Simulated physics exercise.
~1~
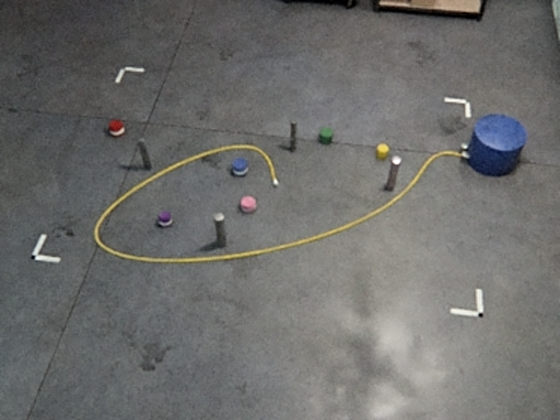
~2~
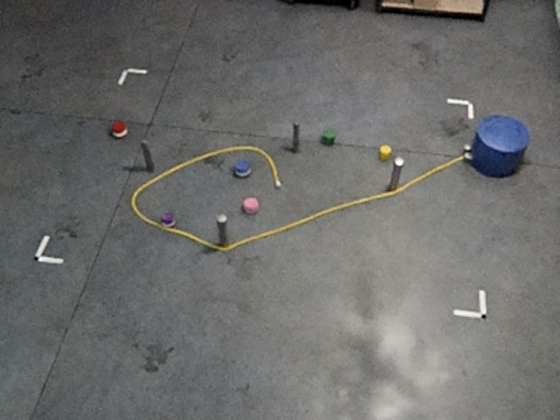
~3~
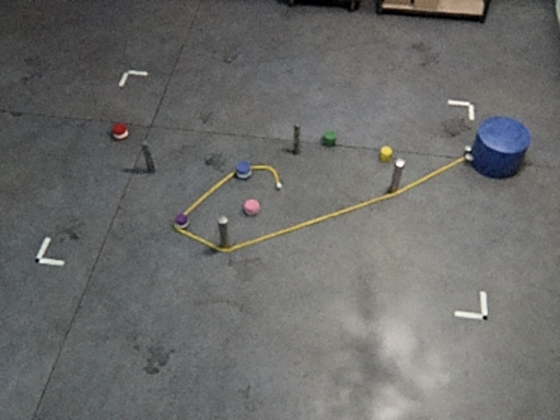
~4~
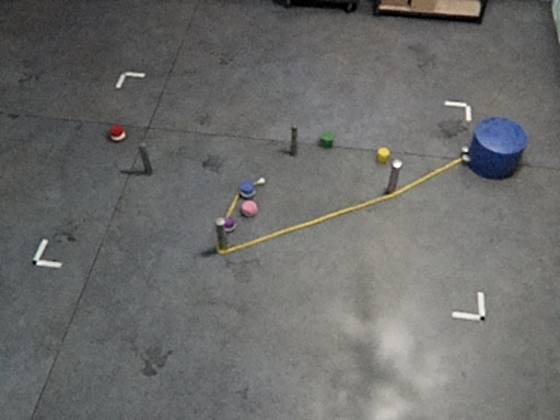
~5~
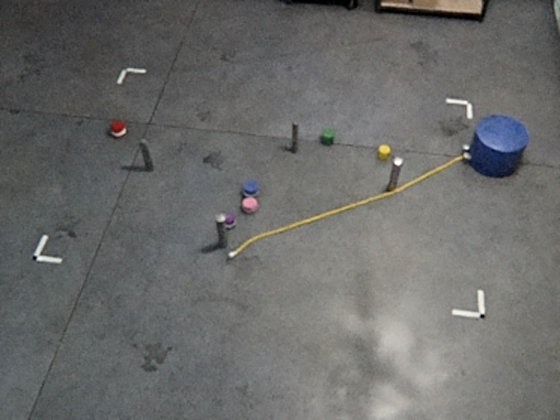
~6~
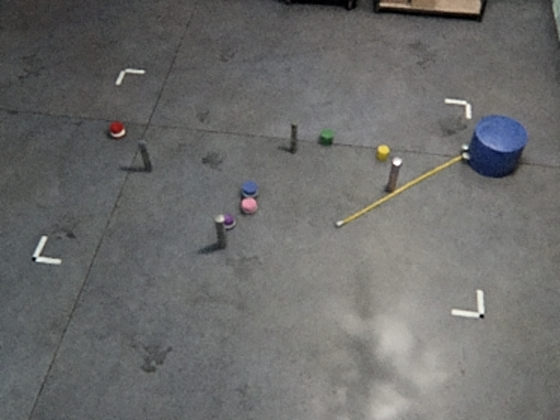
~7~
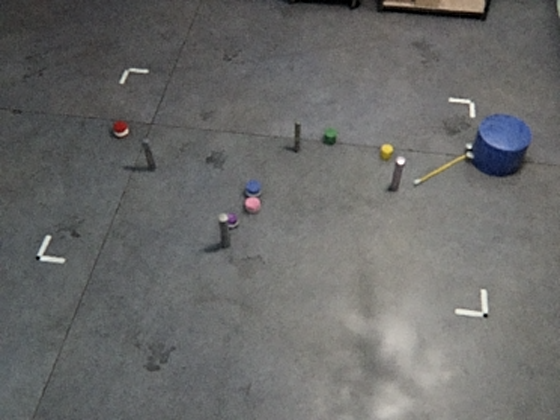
The footage shows a yellow cord winding toward a blue drum on a concrete floor with upright posts and small colored containers, dragging the purple one right and then the blue one slightly down beside the unmoved pink one, until only a short length sticks out from the drum.
